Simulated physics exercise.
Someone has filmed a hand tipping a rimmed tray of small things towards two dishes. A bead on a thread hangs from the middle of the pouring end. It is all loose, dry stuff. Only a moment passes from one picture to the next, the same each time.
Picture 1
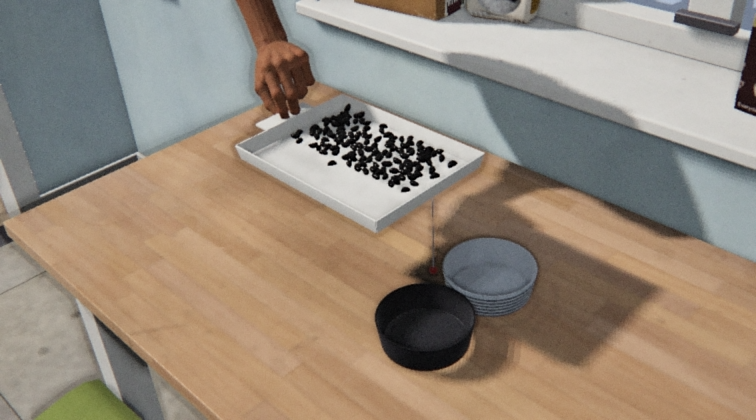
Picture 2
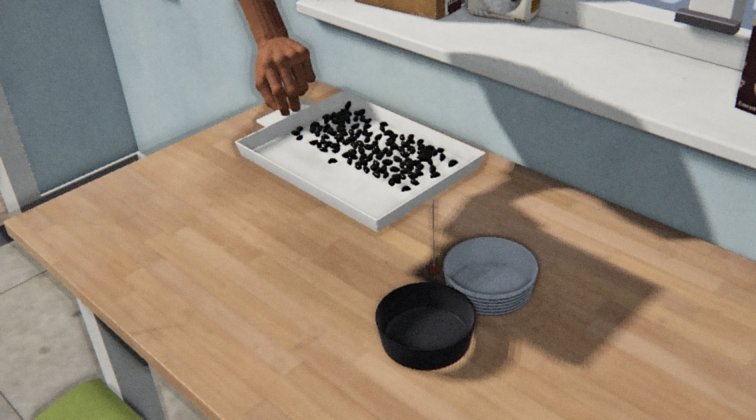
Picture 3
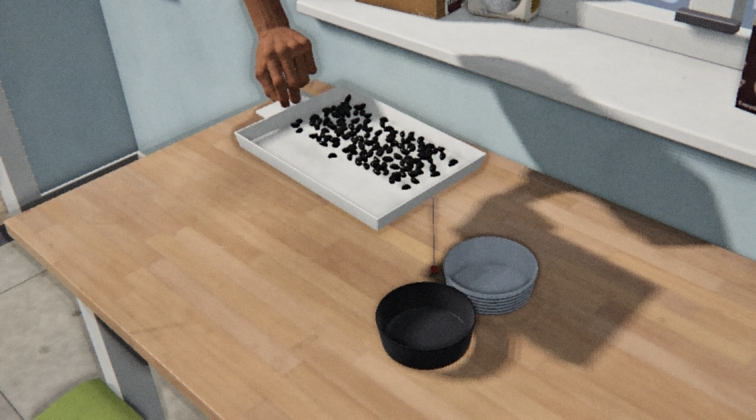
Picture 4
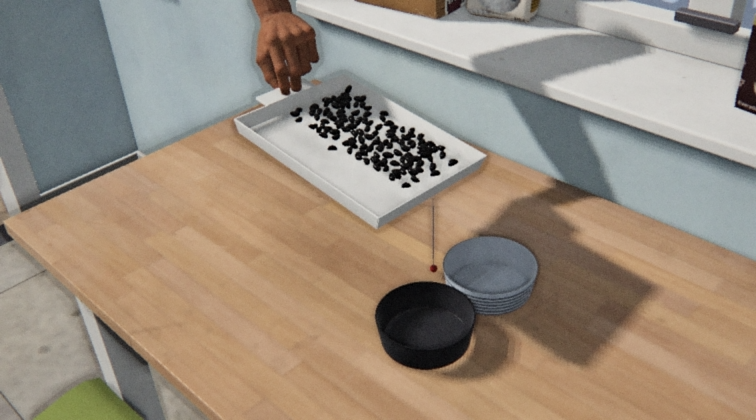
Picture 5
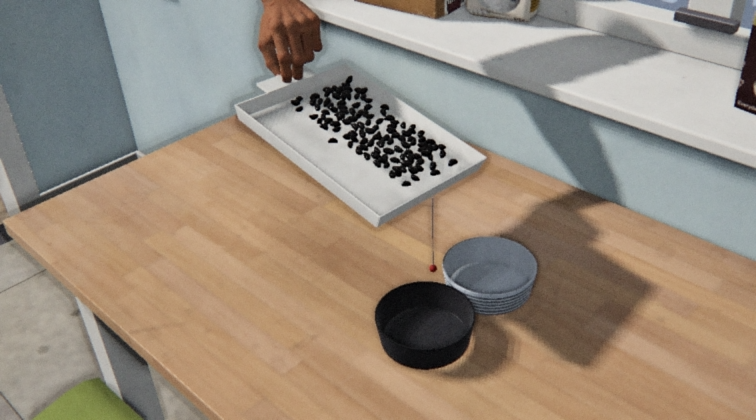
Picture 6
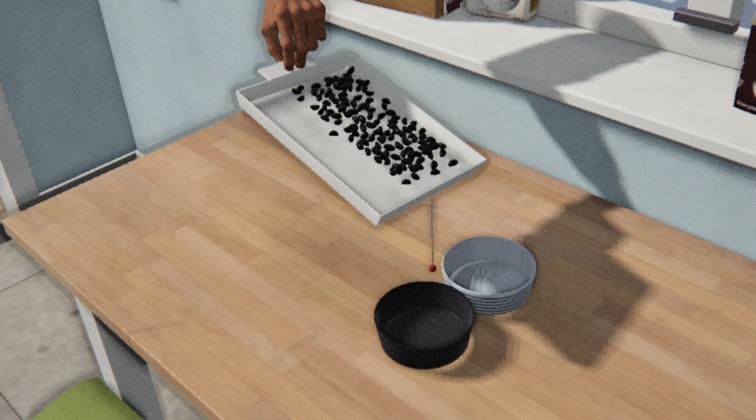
On a wooden table beside a windowsill, a hand holds the far end of a white rimmed tray scattered with small black beans, near a black dish and a grey one. The hand steadily raises that end, slanting the tray towards the dishes, while the beans barely shift.
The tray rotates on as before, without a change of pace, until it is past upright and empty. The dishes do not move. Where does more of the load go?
The right-hand dish gets more.
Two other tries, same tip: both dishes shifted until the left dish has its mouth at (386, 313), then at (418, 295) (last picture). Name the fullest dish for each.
At the first place the right-hand dish, at the second the right one.
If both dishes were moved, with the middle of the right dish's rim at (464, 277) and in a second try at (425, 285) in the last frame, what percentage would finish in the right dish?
In turn 60 and 10 in a hundred.
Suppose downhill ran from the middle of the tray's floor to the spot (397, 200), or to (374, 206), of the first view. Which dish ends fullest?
First the left one, then left.
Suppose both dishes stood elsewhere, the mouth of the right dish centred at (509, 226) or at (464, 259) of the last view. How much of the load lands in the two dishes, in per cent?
In turn 70 and 80 in a hundred.
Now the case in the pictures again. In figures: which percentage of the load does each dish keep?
The left dish has 0 per cent, the right dish has 90.
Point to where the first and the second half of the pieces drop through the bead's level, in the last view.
The first part at (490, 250); the rest at (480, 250).
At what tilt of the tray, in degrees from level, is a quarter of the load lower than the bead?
Roughly 95°.
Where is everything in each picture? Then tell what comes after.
The first picture shows corners of the pouring end (376, 218) and (479, 153), level; middle of the load (368, 149), black beans; left dish (463, 349); right dish (527, 296); bead on its thread (433, 270).
The second picture shows corners of the pouring end (377, 217) and (480, 153), level; middle of the load (369, 147).
The third picture shows corners of the pouring end (377, 216) and (481, 154), tipped barely, lowest at the right corner; middle of the load (369, 143).
The fourth picture shows corners of the pouring end (378, 214) and (481, 155), tipped a little, lowest at the right corner; middle of the load (369, 137).
The fifth picture shows corners of the pouring end (379, 213) and (482, 157), tipped a little, lowest at the right corner; middle of the load (370, 131).
The sixth picture shows corners of the pouring end (380, 212) and (482, 159), tipped clearly, lowest at the right corner; middle of the load (371, 126); left dish (462, 347); right dish (526, 294).
Just after the last frame, tray tipped steeply; every one on the tray.
A moment on, tray tipped past a quarter turn; roughly two thirds on the tray; roughly a quarter in the right dish; just a few outside both; about a tenth in the air.
Further on, tray tipped past a quarter turn; just a few in the left dish; almost all in the right dish; just a few outside both.
When it is over, tray tipped past a quarter turn; just a few in the left dish; almost all in the right dish; just a few outside both.
